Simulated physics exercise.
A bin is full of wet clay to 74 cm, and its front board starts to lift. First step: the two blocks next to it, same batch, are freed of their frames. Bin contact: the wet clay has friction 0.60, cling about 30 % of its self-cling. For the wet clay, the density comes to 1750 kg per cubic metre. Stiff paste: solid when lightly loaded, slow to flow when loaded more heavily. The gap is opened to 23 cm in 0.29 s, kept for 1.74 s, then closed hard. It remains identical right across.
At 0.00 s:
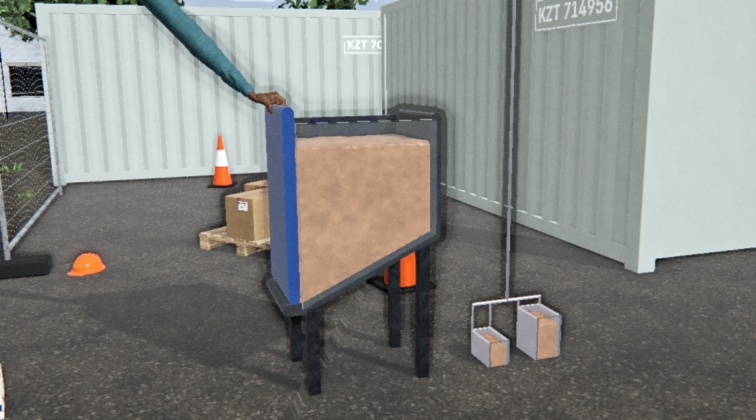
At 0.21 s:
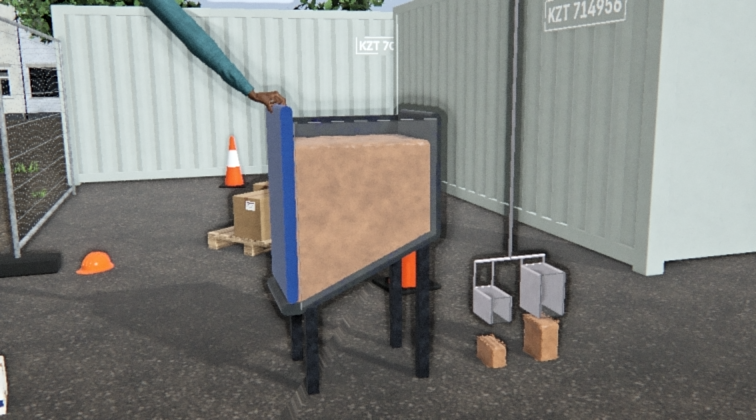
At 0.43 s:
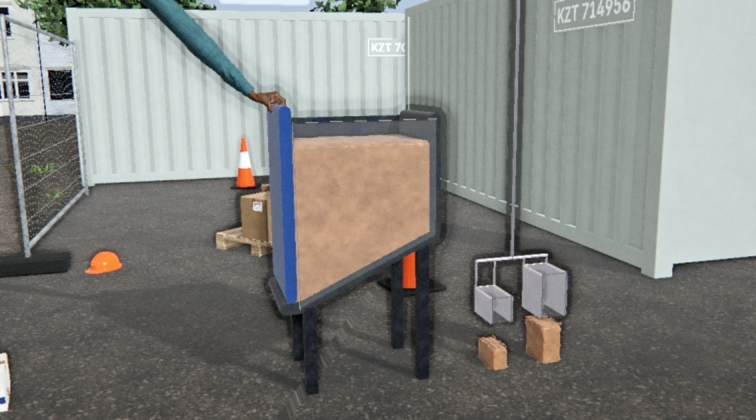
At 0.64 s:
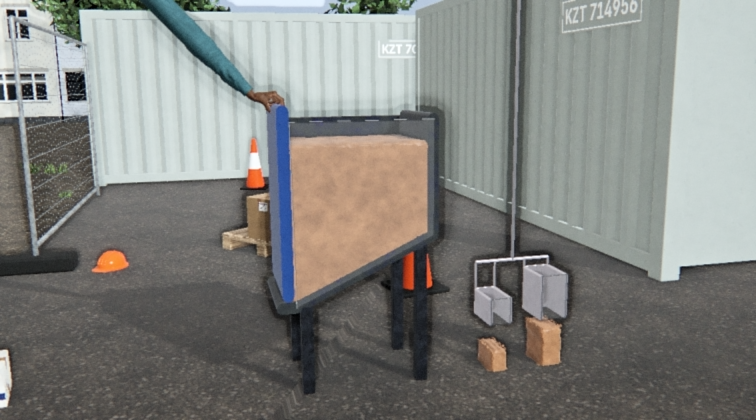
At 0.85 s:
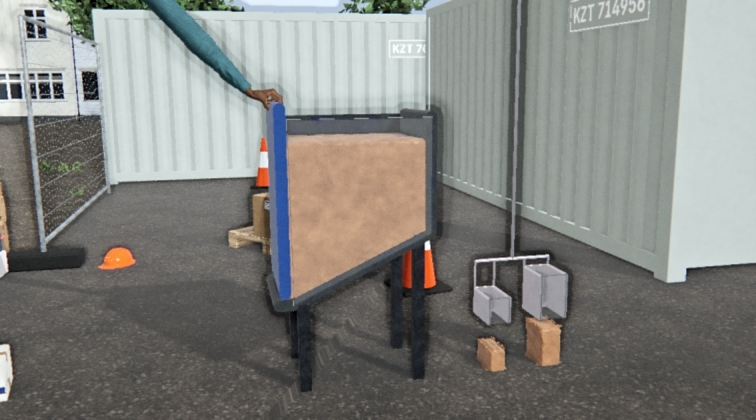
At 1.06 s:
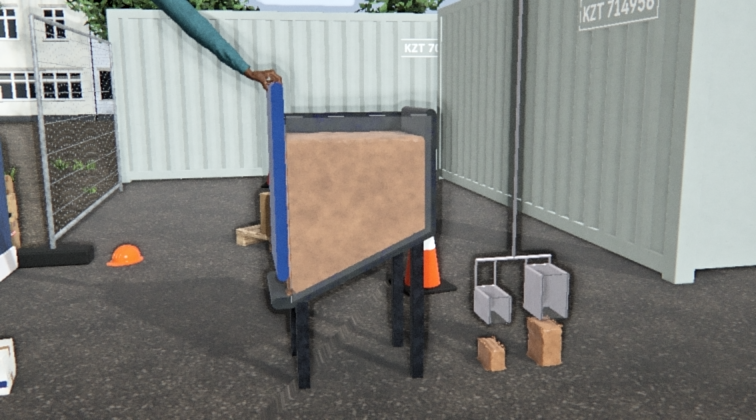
A hand holds a bin's blue board, two small blocks are unmolded, then it lifts the board slightly.
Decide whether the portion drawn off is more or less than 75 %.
It comes out lower than 75 %.
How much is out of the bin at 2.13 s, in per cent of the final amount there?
Around 40 percent.
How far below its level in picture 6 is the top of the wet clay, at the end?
I'd put it at close to 30 cm.
After 1.55 s, the hatch is 23 cm open and 6 % is out.
After 2.13 s, the hatch is 23 cm open and 27 % is out.
After 2.71 s, the hatch is 23 cm open and 47 % is out.
After 3.28 s, the hatch is 6.1 cm open and 61 % is out.
After 3.67 s, the hatch is shut and 61 % is out.
